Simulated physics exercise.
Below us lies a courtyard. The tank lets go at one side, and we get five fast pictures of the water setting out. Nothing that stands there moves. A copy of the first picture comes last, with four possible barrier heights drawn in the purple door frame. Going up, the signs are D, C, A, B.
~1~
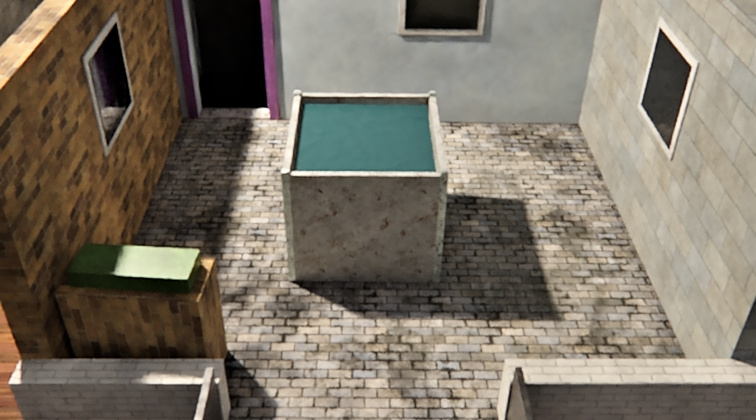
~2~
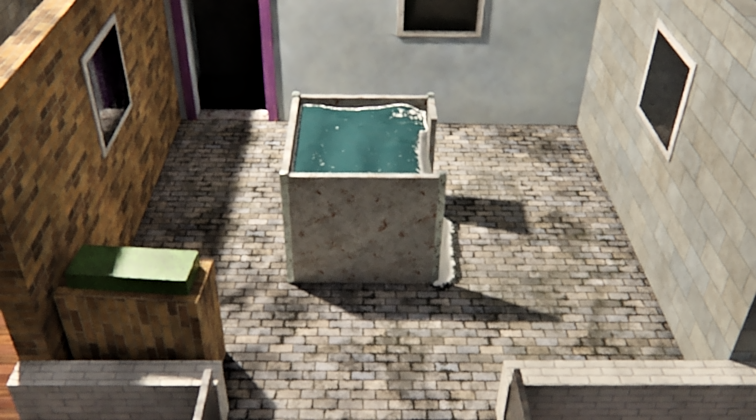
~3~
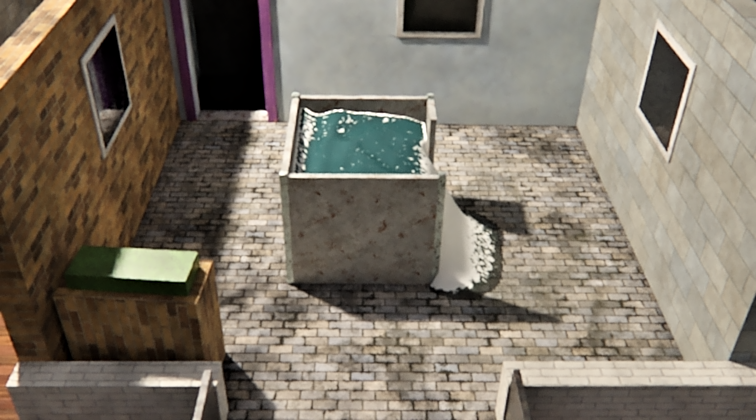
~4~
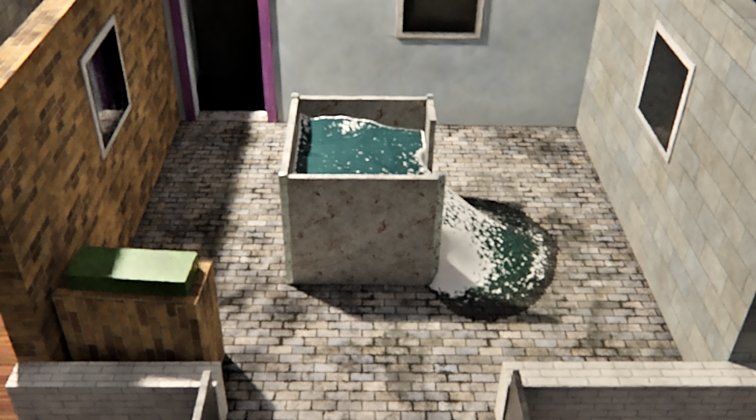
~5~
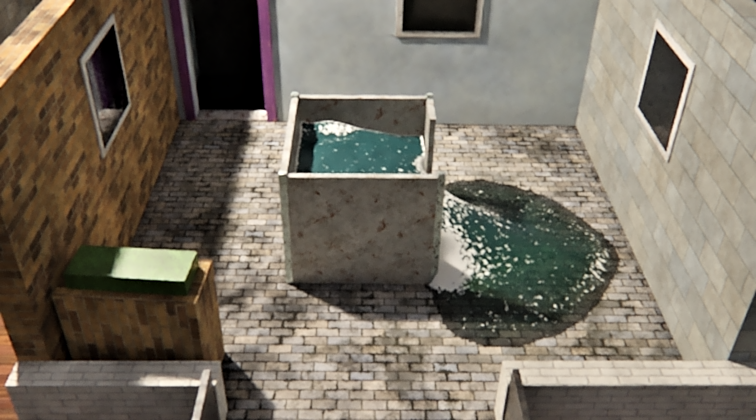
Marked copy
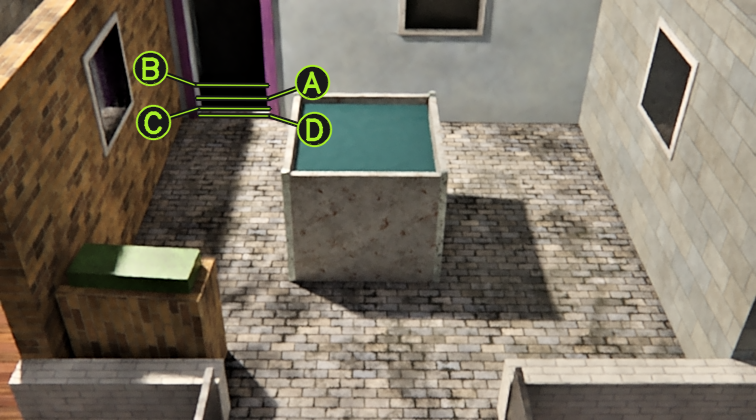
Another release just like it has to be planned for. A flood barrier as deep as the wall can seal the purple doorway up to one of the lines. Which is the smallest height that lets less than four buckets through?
C.
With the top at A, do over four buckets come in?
No.
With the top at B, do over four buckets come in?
No.
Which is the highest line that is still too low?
That would be D.
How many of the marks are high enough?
Three.
On the marked copy, A at (232, 98); B at (231, 85); C at (233, 108); D at (234, 115); from the bottom up D, C, A, B.
With A, nothing gets over.
With B, nothing gets over.
With C, a splash gets over, under a bucket.
With D, about 11 bucketfuls get in.
